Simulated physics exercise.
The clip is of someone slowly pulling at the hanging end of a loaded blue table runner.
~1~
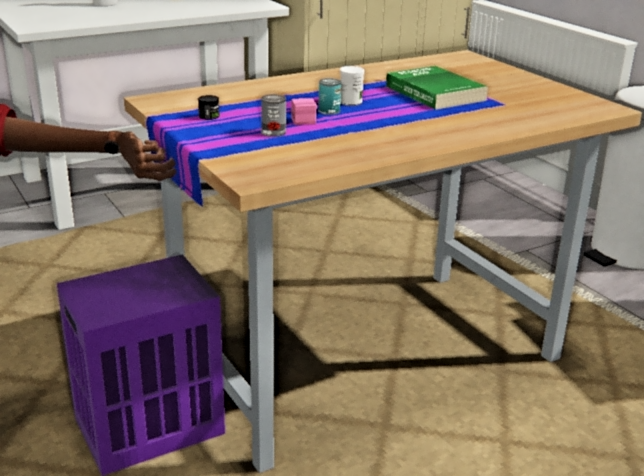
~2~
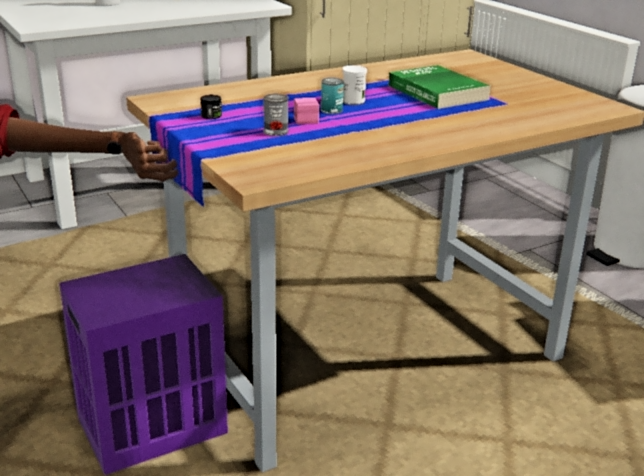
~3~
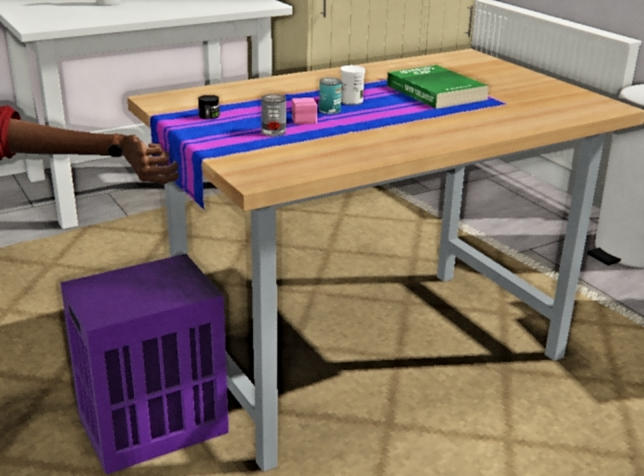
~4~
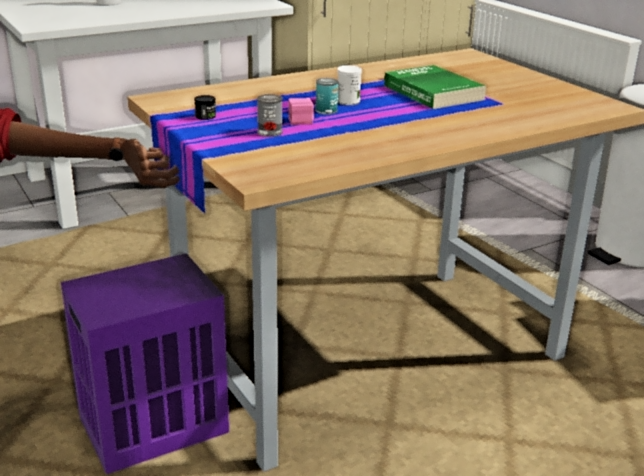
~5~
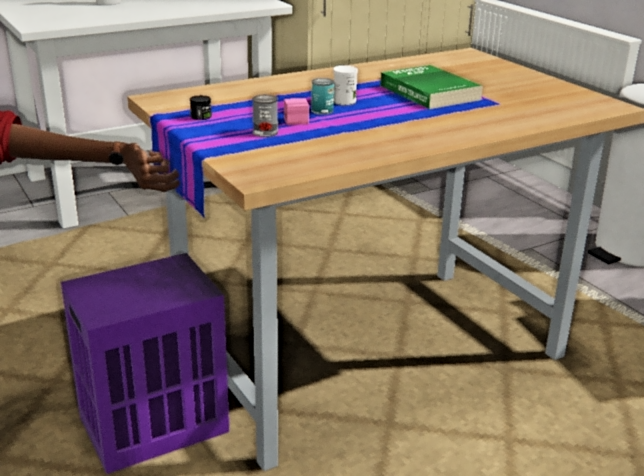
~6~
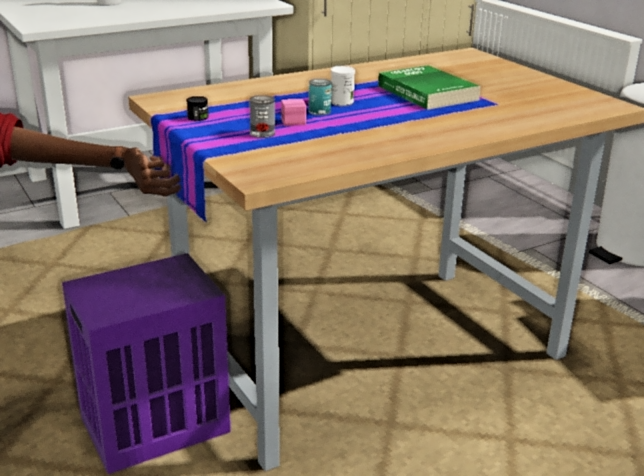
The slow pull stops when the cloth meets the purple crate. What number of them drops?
The count of fallen things is two.
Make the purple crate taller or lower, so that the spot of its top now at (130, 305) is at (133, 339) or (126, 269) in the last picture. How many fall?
The count: 3 and 1.
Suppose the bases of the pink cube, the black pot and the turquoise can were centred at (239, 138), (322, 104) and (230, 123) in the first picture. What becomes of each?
The pink cube tumbles off; the black pot survives; the turquoise can falls.
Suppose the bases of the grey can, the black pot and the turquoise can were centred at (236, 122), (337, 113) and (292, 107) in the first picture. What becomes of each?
The grey can drops off; the black pot remains up; the turquoise can holds on.
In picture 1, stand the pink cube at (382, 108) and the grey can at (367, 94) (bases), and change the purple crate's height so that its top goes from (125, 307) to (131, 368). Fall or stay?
The pink cube survives, the grey can survives.
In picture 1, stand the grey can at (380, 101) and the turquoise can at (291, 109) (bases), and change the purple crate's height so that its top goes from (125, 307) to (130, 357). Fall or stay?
The grey can keeps its place on top, the turquoise can tumbles off.
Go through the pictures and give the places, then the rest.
In the first frame, hem (202, 207); black pot (208, 98); grey can (274, 98); pink cube (304, 102); turquoise can (330, 81); white can (352, 69); top of the crate (125, 307).
In the second frame, hem (204, 207); black pot (211, 97).
In the third frame, hem (204, 210); grey can (274, 98).
In the fourth frame, hem (205, 214); pink cube (301, 102); top of the crate (129, 306).
In the fifth frame, hem (205, 218); turquoise can (323, 81).
In the sixth frame, hem (207, 222); black pot (197, 99); grey can (262, 99); pink cube (293, 103); turquoise can (320, 82); white can (343, 70).
Early on, hem near (180, 241); black pot gone.
Midway, hem on the crate; black pot and grey can gone.
Finally, hem on the crate; black pot and grey can gone. It carries off two.
